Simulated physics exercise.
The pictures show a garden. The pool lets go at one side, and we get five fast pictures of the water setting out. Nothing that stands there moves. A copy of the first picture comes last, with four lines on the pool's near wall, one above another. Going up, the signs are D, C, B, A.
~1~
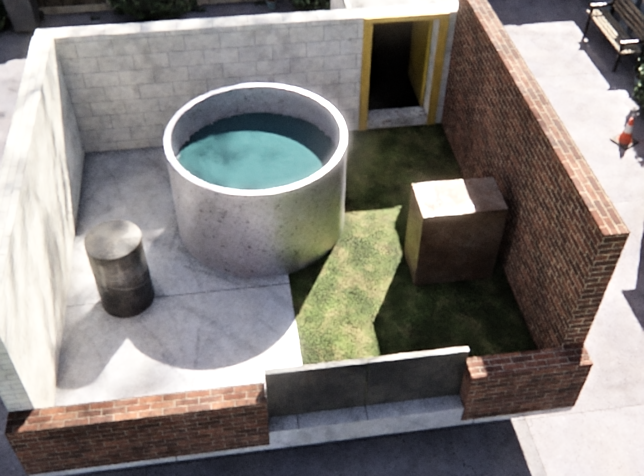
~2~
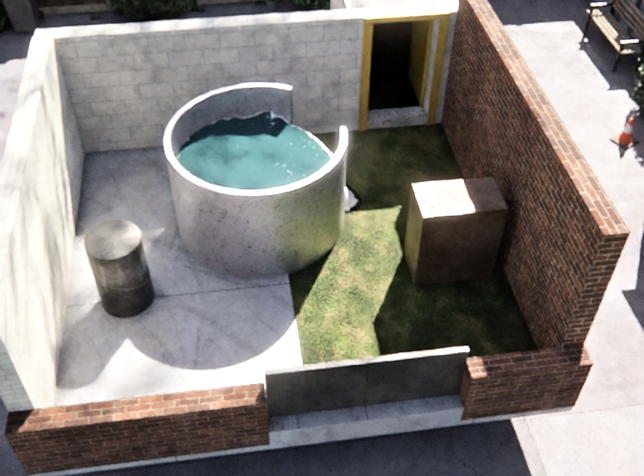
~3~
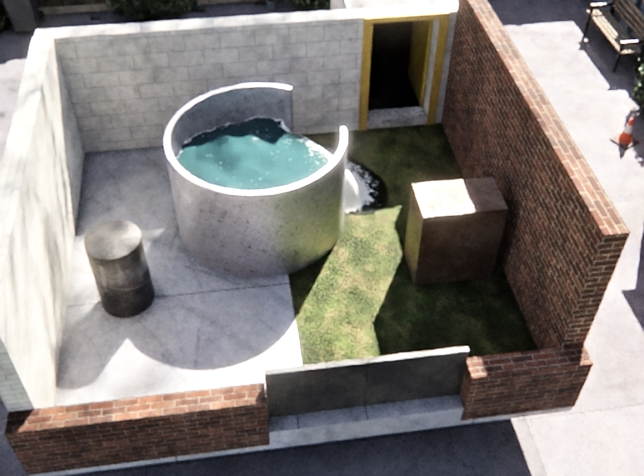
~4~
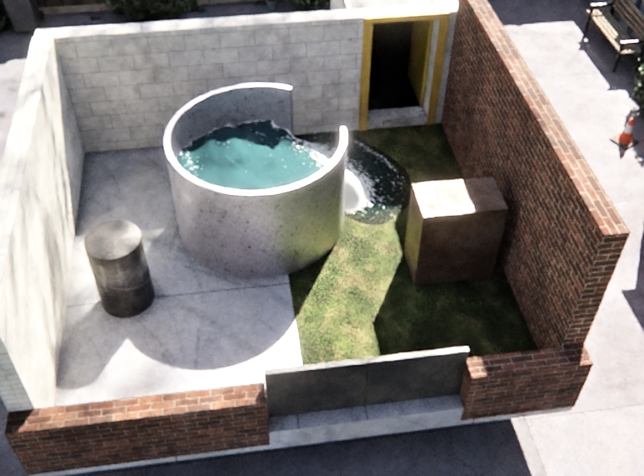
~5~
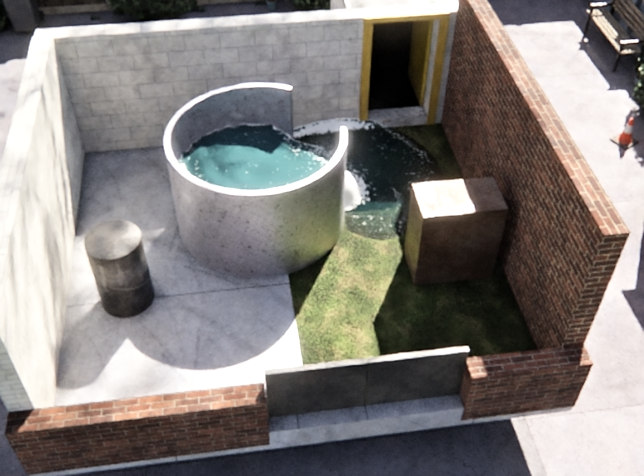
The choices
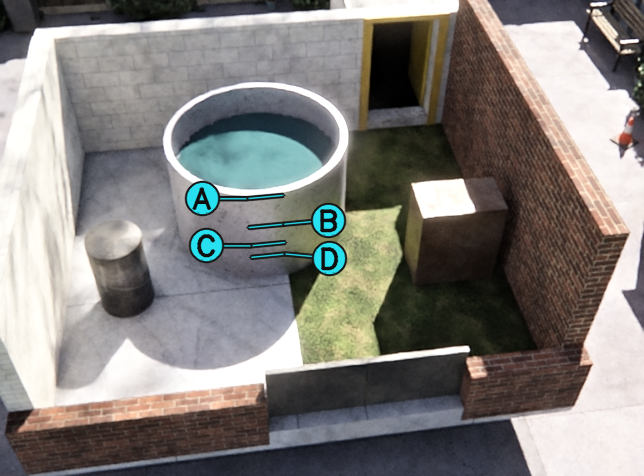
At the start, teal water sits still in a round concrete pool inside a walled garden with a shut gate. A section of the pool's right side disappears, and water pours through the gap onto the grass, then spreads past the brown box's back edge and towards the yellow doorway.
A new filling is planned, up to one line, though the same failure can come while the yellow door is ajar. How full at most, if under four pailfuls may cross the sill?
Use level D.
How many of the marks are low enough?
One of them.
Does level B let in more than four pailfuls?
Yes, that goes wrong.
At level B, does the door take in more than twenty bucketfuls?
Yes.
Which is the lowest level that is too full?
C.
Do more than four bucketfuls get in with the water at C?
Yes, that goes wrong.
On the marked copy, A at (264, 197); B at (266, 225); C at (267, 244); D at (268, 255); from the bottom up D, C, B, A.
With A, dozens of bucketfuls pour in.
With B, dozens of bucketfuls pour in.
With C, about 10 bucketfuls get in.
With D, a bucket or two gets in.
